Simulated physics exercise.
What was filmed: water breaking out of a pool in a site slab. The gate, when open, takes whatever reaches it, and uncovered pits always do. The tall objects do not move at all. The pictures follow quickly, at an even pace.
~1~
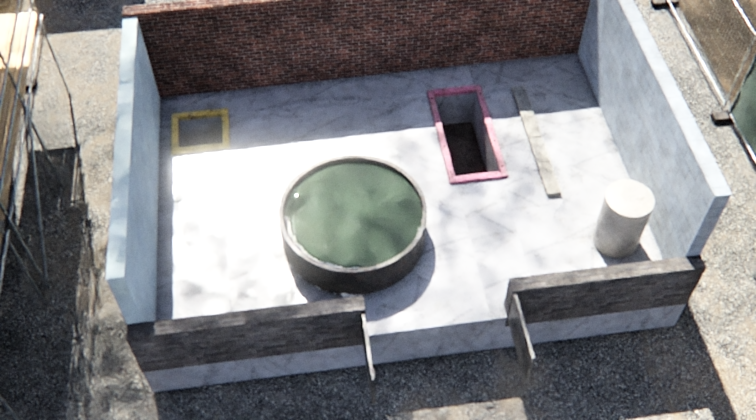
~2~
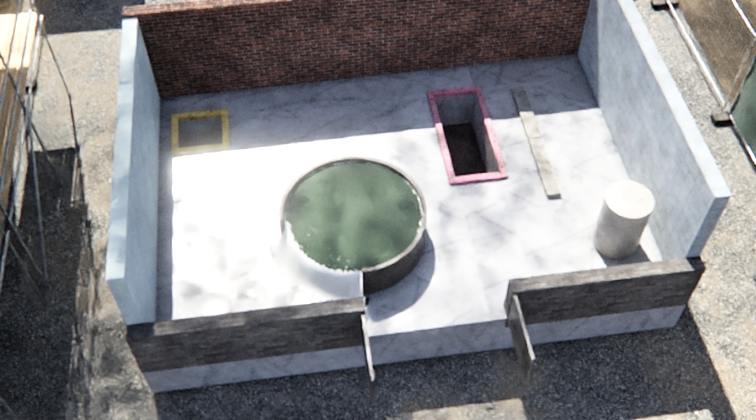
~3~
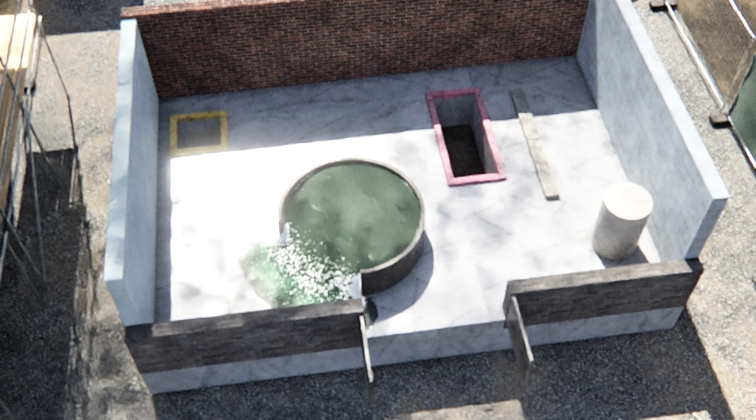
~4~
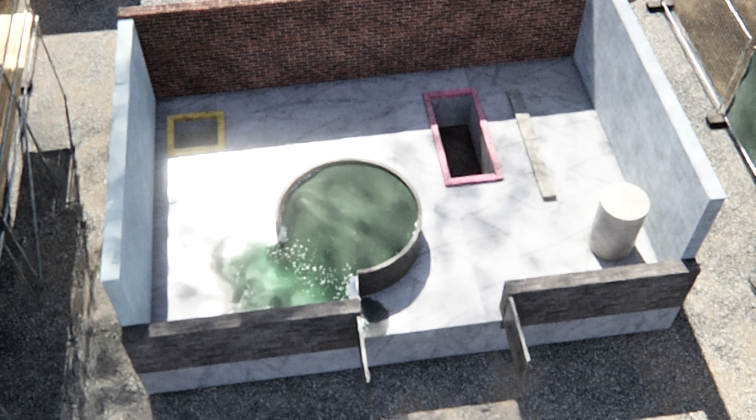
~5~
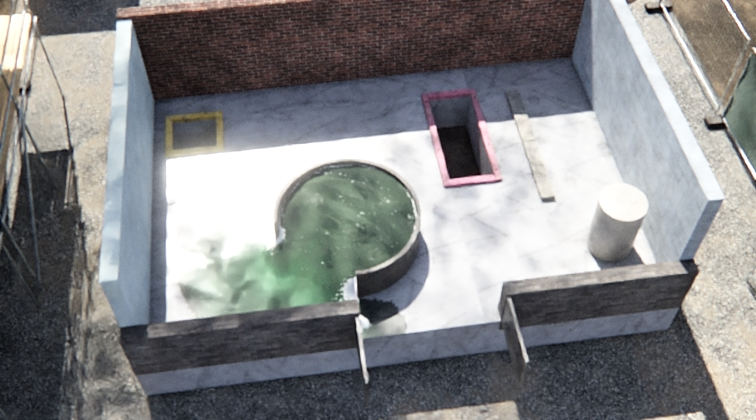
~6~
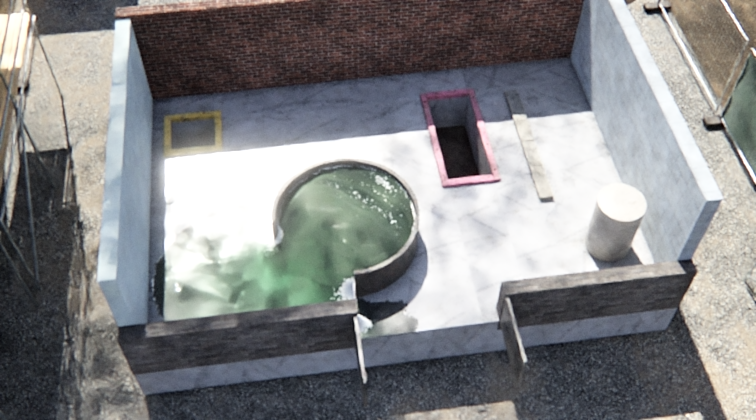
On a walled pale slab beside gravel ground, a round pool of still green water sits near a pink-edged pit and a white cylinder. The pool's near-left side opens, and water pours out in white froth, then spreads leftward along the low front wall as a widening green sheet.
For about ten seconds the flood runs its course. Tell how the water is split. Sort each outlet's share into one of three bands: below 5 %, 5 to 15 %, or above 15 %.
Shares: The gate gets 5 to 15 %; the pink pit gets below 5 %; the yellow pit gets above 15 %.
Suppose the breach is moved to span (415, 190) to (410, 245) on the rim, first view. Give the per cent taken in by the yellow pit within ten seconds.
The yellow pit takes 0 per cent.
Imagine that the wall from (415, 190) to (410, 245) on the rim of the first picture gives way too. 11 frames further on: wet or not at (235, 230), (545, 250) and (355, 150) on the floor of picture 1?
So the first one is left untouched, the next drenched, and the last left untouched.
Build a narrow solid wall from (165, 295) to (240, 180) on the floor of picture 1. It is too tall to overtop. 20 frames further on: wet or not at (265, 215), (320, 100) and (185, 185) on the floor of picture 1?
In the order you listed them: Soaked, unsoaked, soaked.
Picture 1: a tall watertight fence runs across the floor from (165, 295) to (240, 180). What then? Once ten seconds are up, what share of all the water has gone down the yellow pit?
Yellow: 2 %.
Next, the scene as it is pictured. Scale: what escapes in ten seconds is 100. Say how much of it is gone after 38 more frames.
I make it 70 per cent.
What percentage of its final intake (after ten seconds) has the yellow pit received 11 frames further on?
My figure is 0 in a hundred.
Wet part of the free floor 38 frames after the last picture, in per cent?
About 65 %.
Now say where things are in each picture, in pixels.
The first frame shows still water in the pool at (353, 213).
In the second frame, the front is at (278, 241), out from the gap at (310, 273).
In the third frame, water pours out at (308, 276) and has run to (244, 249).
In the fourth frame, the front is at (223, 248), out from the gap at (306, 277).
In the fifth frame, water pours out at (304, 278) and has run to (185, 272).
In the sixth frame, water pours out at (302, 278) and has run to (161, 277).
A moment on, water covers 15 % of the floor; the gate 1 %, the pink pit 0 %, the yellow pit 0 %.
Next, water covers 25 % of the floor; the gate 1 %, the pink pit 0 %, the yellow pit 0 %.
Then, water covers 50 % of the floor; the gate 3 %, the pink pit 0 %, the yellow pit 5 %.
Later, water covers 65 % of the floor; the gate 5 %, the pink pit 0 %, the yellow pit 14 %.
In the end, water covers 85 % of the floor; the gate 7 %, the pink pit 2 %, the yellow pit 18 %.
